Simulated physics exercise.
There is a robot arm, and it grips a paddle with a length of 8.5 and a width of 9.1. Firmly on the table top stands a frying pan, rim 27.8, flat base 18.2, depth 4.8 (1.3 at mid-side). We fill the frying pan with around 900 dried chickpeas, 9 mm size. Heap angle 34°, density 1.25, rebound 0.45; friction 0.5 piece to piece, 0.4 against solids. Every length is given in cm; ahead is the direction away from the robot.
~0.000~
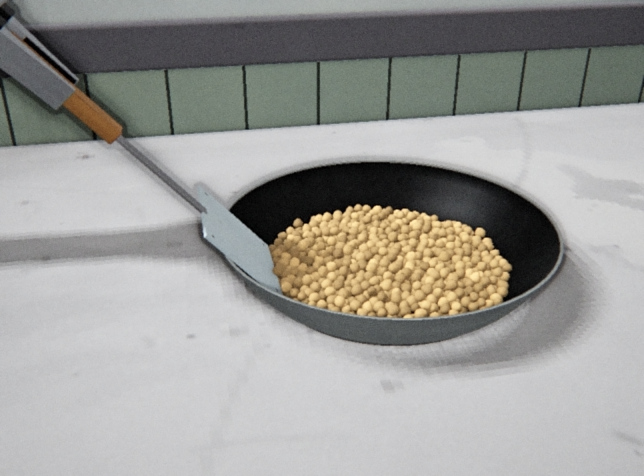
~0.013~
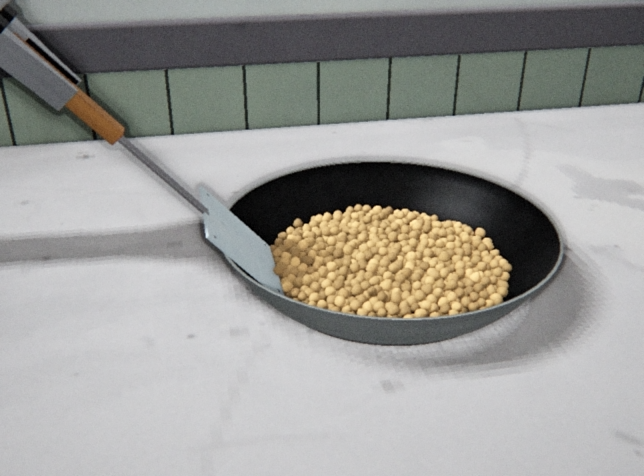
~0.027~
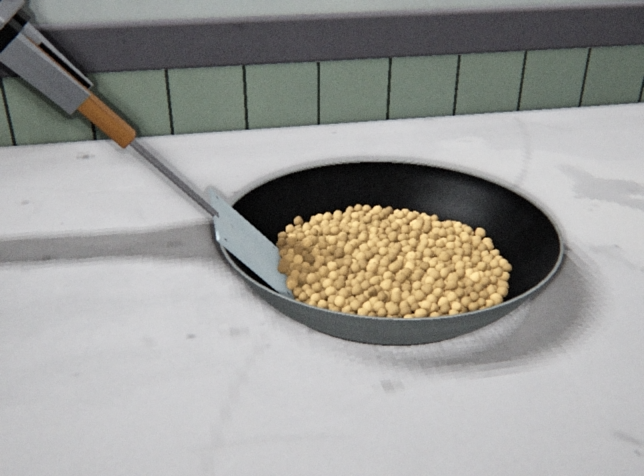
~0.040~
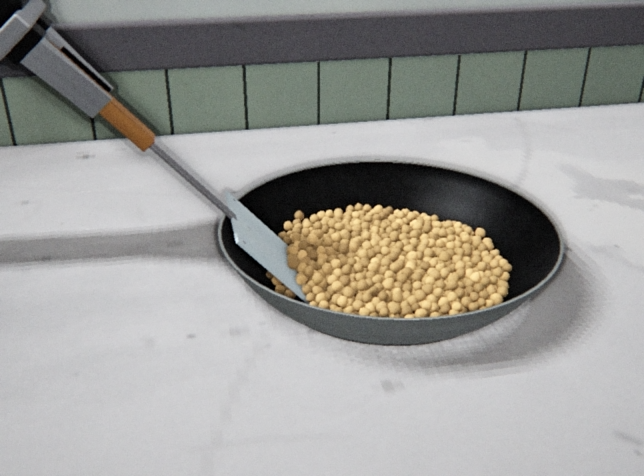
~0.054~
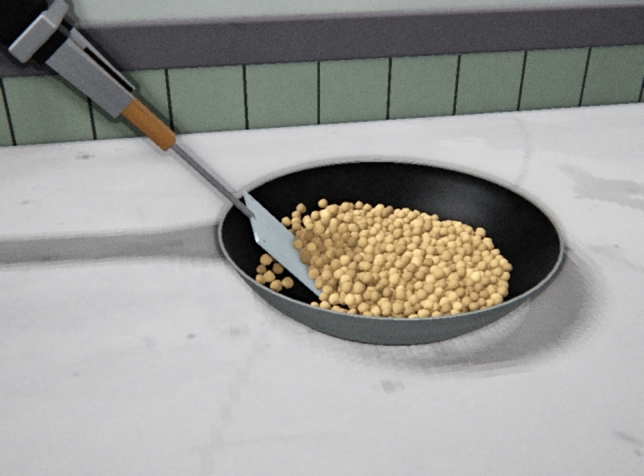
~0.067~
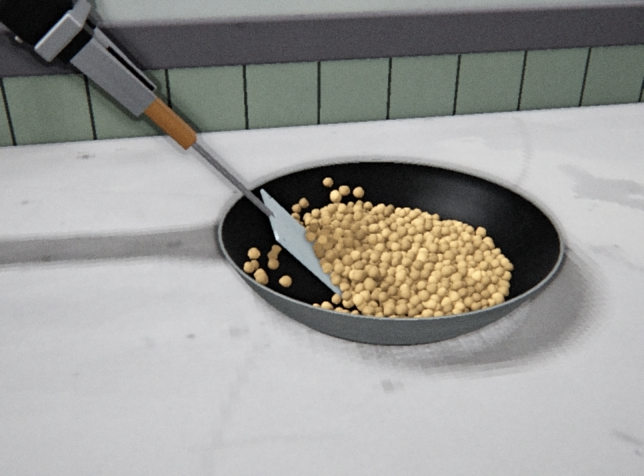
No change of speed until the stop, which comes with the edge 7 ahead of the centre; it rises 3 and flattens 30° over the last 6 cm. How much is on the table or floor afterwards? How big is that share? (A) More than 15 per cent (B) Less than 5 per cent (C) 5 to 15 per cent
C, 5 to 15 per cent.
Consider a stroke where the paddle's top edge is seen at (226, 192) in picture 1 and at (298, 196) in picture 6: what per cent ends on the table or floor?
About 10 per cent.
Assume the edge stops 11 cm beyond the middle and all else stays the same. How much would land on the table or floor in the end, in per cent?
Estimate: Approx. 30 %.
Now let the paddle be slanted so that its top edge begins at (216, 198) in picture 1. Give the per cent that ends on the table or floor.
Some 5 per cent.
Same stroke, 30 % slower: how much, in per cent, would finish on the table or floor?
0 per cent, roughly.
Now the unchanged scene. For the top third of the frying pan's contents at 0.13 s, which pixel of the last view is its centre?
Roughly pixel (419, 236).
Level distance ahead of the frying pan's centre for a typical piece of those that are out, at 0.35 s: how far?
It comes to near 20 cm ahead of the middle.
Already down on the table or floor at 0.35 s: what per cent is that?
It comes to some 8 in a hundred.
After 0.10 s, sloping 49°, highest piece 10 above the table; 899 in the frying pan, 1 on the blade or in flight.
After 0.13 s, sloping 39°, highest piece 13 above the table; 894 in the frying pan, 6 on the blade or in flight.
After 0.35 s, sloping 19°, highest piece 6 above the table; 826 in the frying pan, 64 on the table or floor, 10 on the blade or in flight.
After 1.40 s, sloping 19°, highest piece 5 above the table; 825 in the frying pan, 75 on the table or floor.
At rest, 825 in the frying pan, 75 on the table or floor. That is 8 % on the table or floor.
